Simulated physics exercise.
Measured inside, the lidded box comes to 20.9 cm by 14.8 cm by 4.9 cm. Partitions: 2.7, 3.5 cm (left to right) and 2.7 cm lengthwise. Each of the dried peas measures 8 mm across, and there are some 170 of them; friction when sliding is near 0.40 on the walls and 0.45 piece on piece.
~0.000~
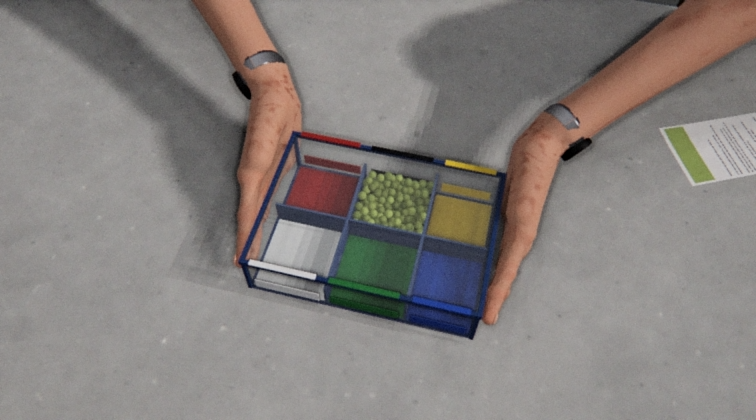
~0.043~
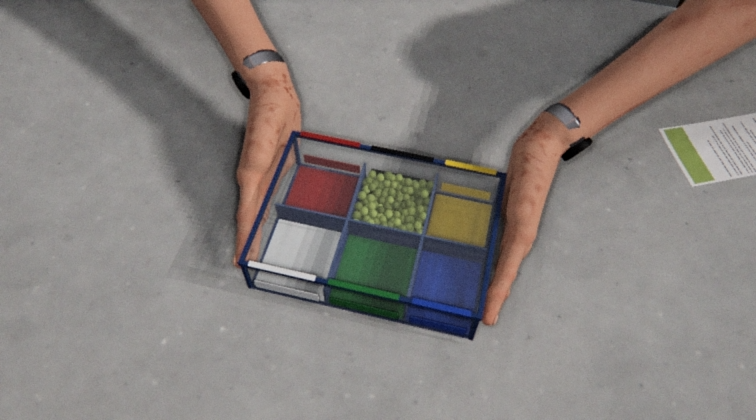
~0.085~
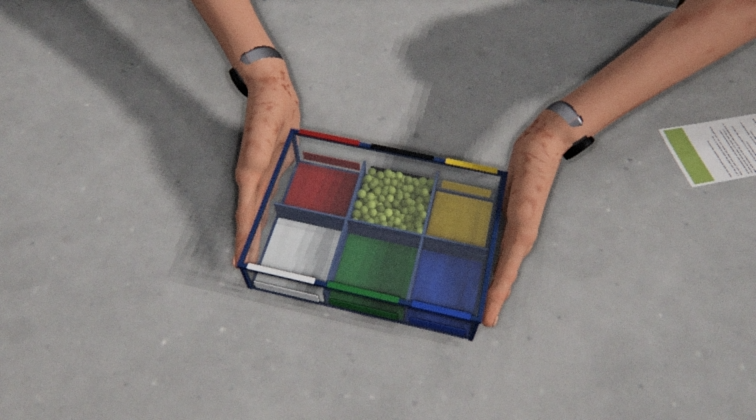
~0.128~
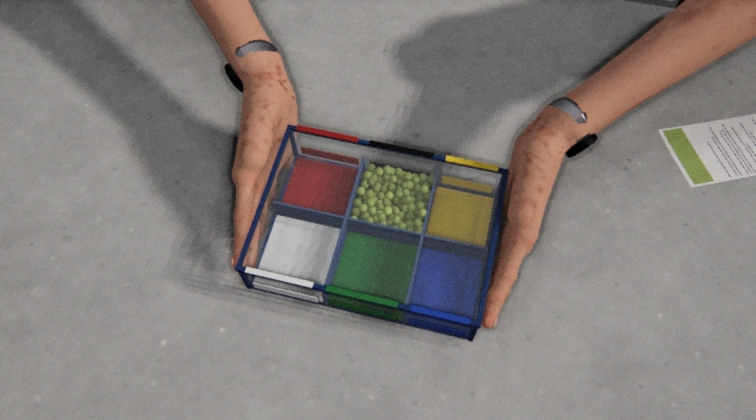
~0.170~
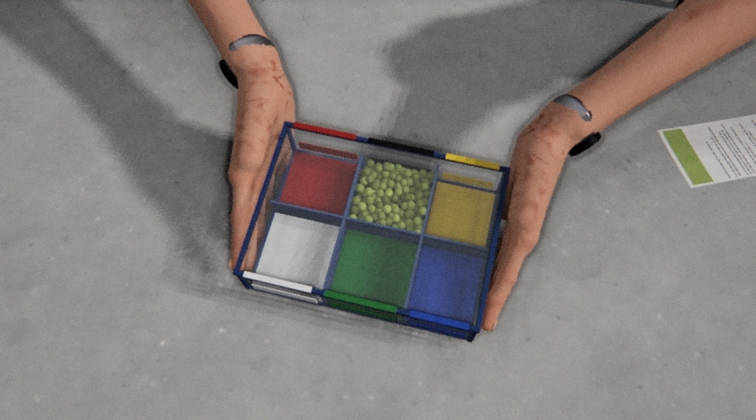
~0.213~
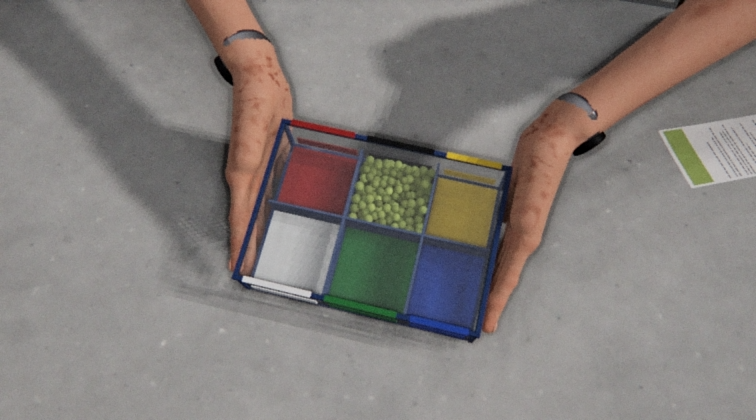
Two hands with bands at the wrists hold a clear, blue-edged box by its left and right sides above a grey speckled surface, seen from above. Its six compartments show red, green dried peas and yellow in the back row, white, green and blue in front, with a printed card at right. The hands gradually tilt the box, the peas staying in the back middle compartment, while the view remains still.
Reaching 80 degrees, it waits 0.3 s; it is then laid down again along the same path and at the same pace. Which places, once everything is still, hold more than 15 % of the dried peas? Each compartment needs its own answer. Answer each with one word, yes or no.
Red: No. Blue: No. Green: Yes. Yellow: No. White: No. Black: Yes.
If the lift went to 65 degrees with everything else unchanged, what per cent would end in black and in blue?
With that change you'd see black at 65 % and blue at 0 %.
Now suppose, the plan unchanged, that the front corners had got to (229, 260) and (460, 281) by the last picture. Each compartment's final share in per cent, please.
Red 45, blue 0, green 0, yellow 0, white 10, black 45.
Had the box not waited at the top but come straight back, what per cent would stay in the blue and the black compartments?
In that case blue 5, black 40.
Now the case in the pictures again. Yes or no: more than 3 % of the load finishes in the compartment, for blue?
Blue yes.
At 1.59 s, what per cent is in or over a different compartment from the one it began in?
Roughly 60 percent of it.
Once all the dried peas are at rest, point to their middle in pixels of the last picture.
Est. centre at rest: (380, 276) px.
Then, at 1.04 s, tilt 80 degrees; blue 5 %, green 45 %, black 50 %.
After 1.59 s, tilt 42 degrees; blue 10 %, green 45 %, white 5 %, black 40 %.
After 2.20 s, tilt 0 degrees; blue 10 %, green 45 %, white 5 %, black 40 %.
In the end, at 2.8 s, red 0 %, blue 10 %, green 45 %, yellow 0 %, white 5 %, black 40 %.
